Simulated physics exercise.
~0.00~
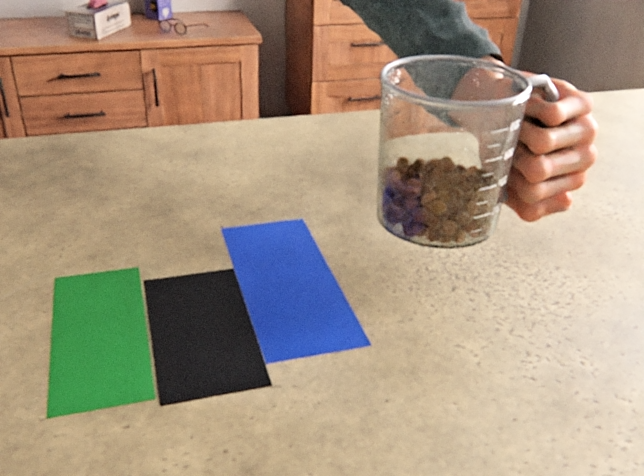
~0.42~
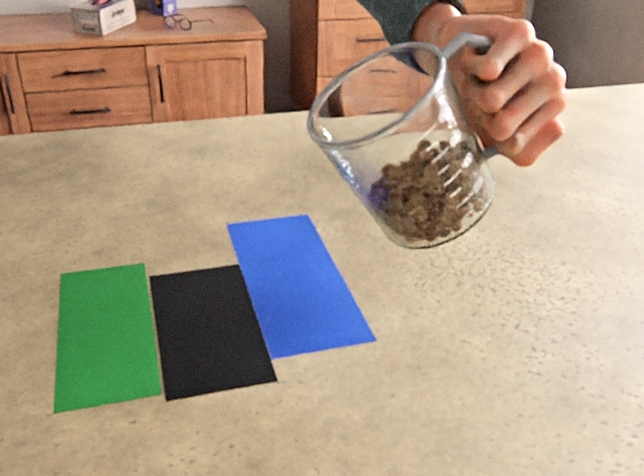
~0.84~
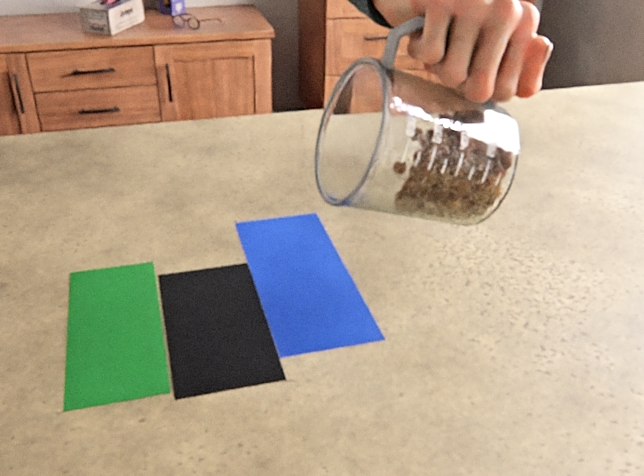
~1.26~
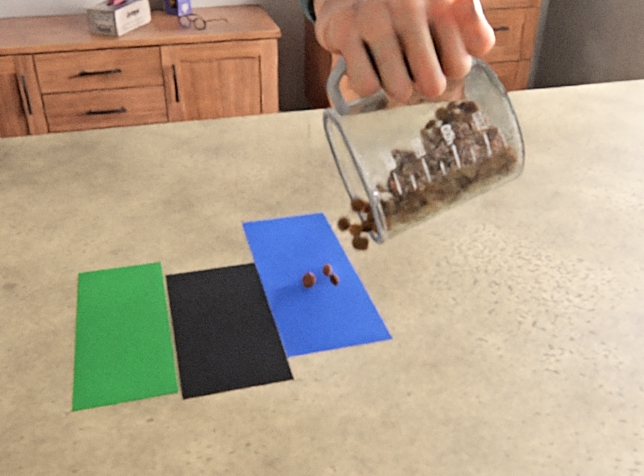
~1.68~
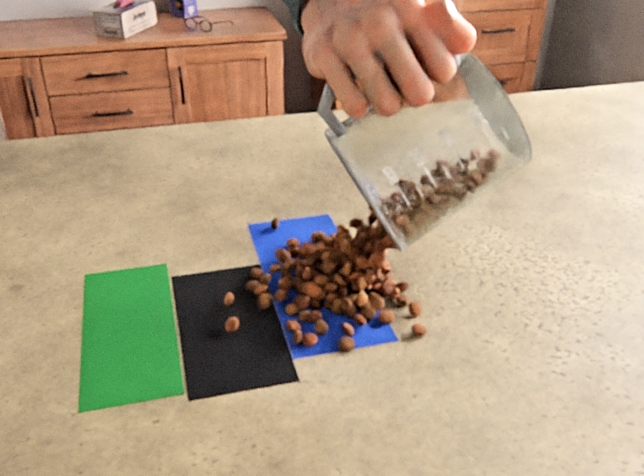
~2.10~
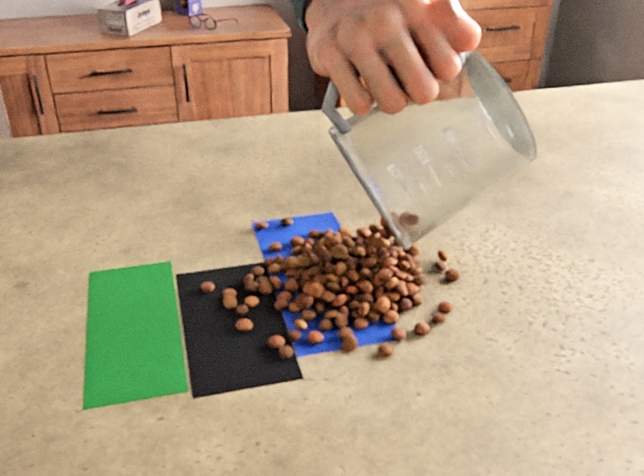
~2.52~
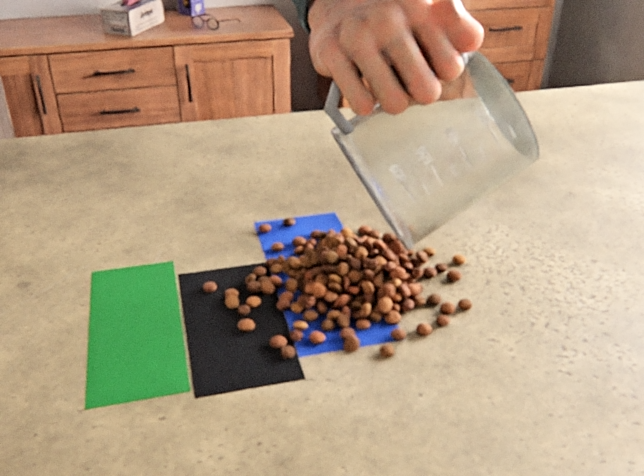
To begin with, a hand holds a clear jug partly filled with small brown pieces of kibble above a table, to the right of green, black and blue mats lying side by side. The hand tips the jug to the left until it lies on its side over the table. A few pieces then drop onto the blue mat, and a thick rush follows as the jug tilts further. The kibble piles up mostly on the blue mat, with some scattering onto the black mat and the bare table. Finally, the jug hangs tilted and empty, while the green mat stays clear.
